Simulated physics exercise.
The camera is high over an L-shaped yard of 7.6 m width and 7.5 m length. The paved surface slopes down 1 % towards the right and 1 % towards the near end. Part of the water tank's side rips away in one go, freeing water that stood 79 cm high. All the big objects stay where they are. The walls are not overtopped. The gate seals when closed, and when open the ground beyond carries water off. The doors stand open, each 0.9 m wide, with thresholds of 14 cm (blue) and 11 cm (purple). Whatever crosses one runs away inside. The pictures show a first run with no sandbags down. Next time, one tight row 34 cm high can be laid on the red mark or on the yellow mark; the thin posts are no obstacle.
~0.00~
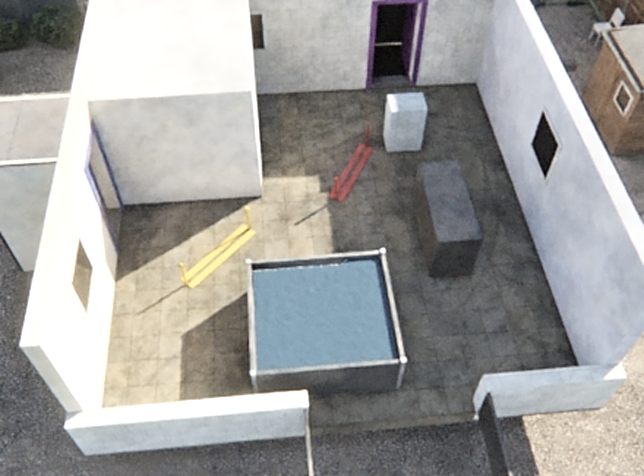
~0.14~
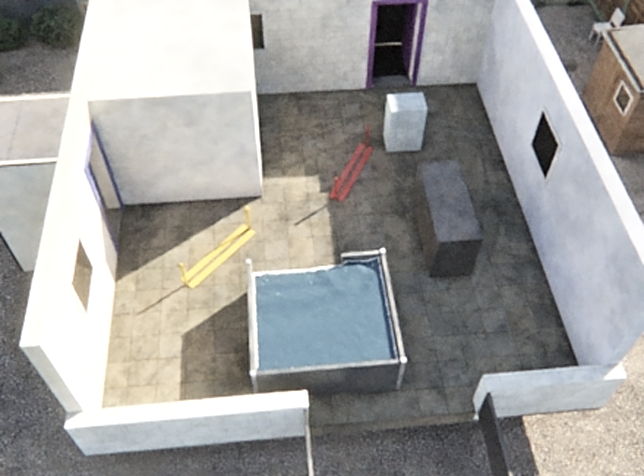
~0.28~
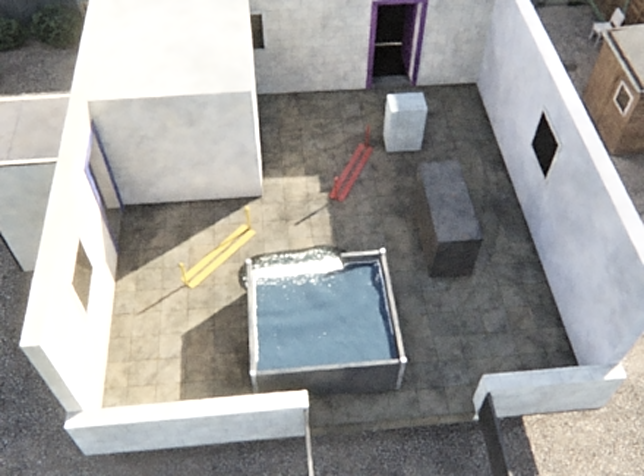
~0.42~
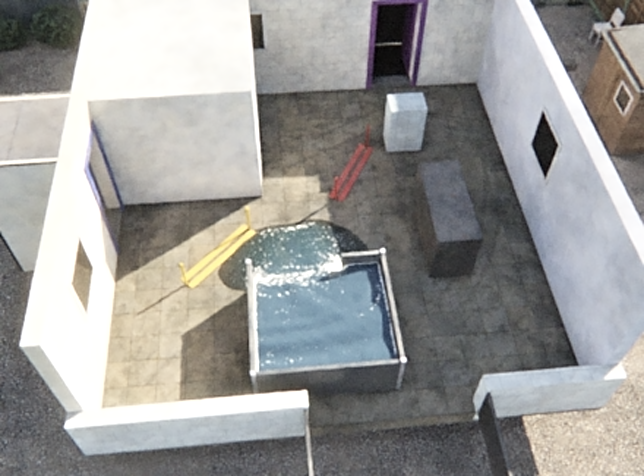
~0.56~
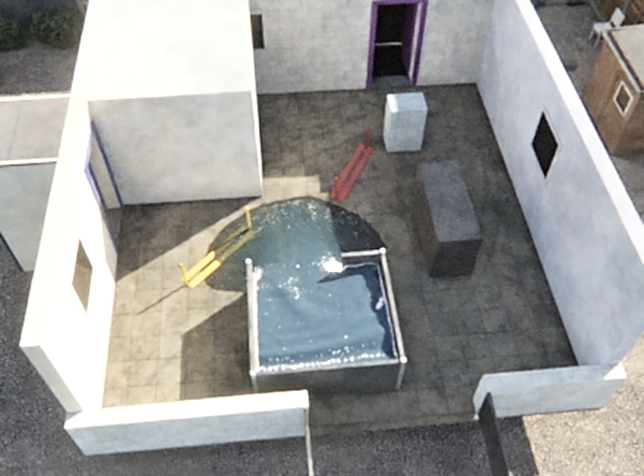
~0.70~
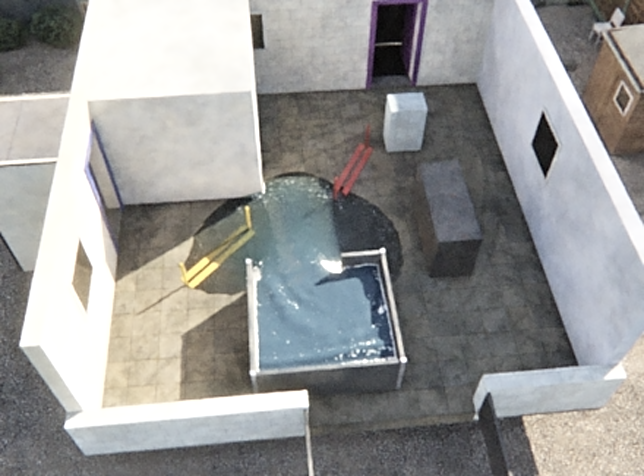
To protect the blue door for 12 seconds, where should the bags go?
Lay them on the yellow one.
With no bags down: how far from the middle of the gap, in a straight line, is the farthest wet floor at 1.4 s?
About 5.2 m.
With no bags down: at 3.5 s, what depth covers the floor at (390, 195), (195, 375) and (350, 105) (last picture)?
In that order: 2, 0 and 22 cm.
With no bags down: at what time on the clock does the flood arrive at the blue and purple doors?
Arrival: Blue 1.8 s, purple 2.2 s.
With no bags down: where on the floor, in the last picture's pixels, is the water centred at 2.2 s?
Around (299, 245).
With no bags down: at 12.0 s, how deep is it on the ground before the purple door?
Some 3.5 cm.
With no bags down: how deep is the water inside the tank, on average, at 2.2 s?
About 33 cm.
After 1.4 s water covers 35 % of the floor and is deepest (40 cm) near (247, 202) in the run without bags; in at the blue door, 0 L with no bags, 0 L with the row on red, 0 L on yellow.
After 2.2 s water covers 45 % of the floor and is deepest (40 cm) near (123, 210) in the run without bags; in at the blue door, 23 L with no bags, 43 L with the row on red, 0 L on yellow.
After 3.5 s water covers 60 % of the floor and is deepest (26 cm) near (476, 84) in the run without bags; in at the blue door, 129 L with no bags, 157 L with the row on red, 5 L on yellow.
After 7.0 s water covers 90 % of the floor and is deepest (16 cm) near (485, 111) in the run without bags; in at the blue door, 150 L with no bags, 174 L with the row on red, 6 L on yellow.
After 12.0 s water covers 100 % of the floor and is deepest (16 cm) near (575, 389) in the run without bags; in at the blue door, 150 L with no bags, 174 L with the row on red, 6 L on yellow.
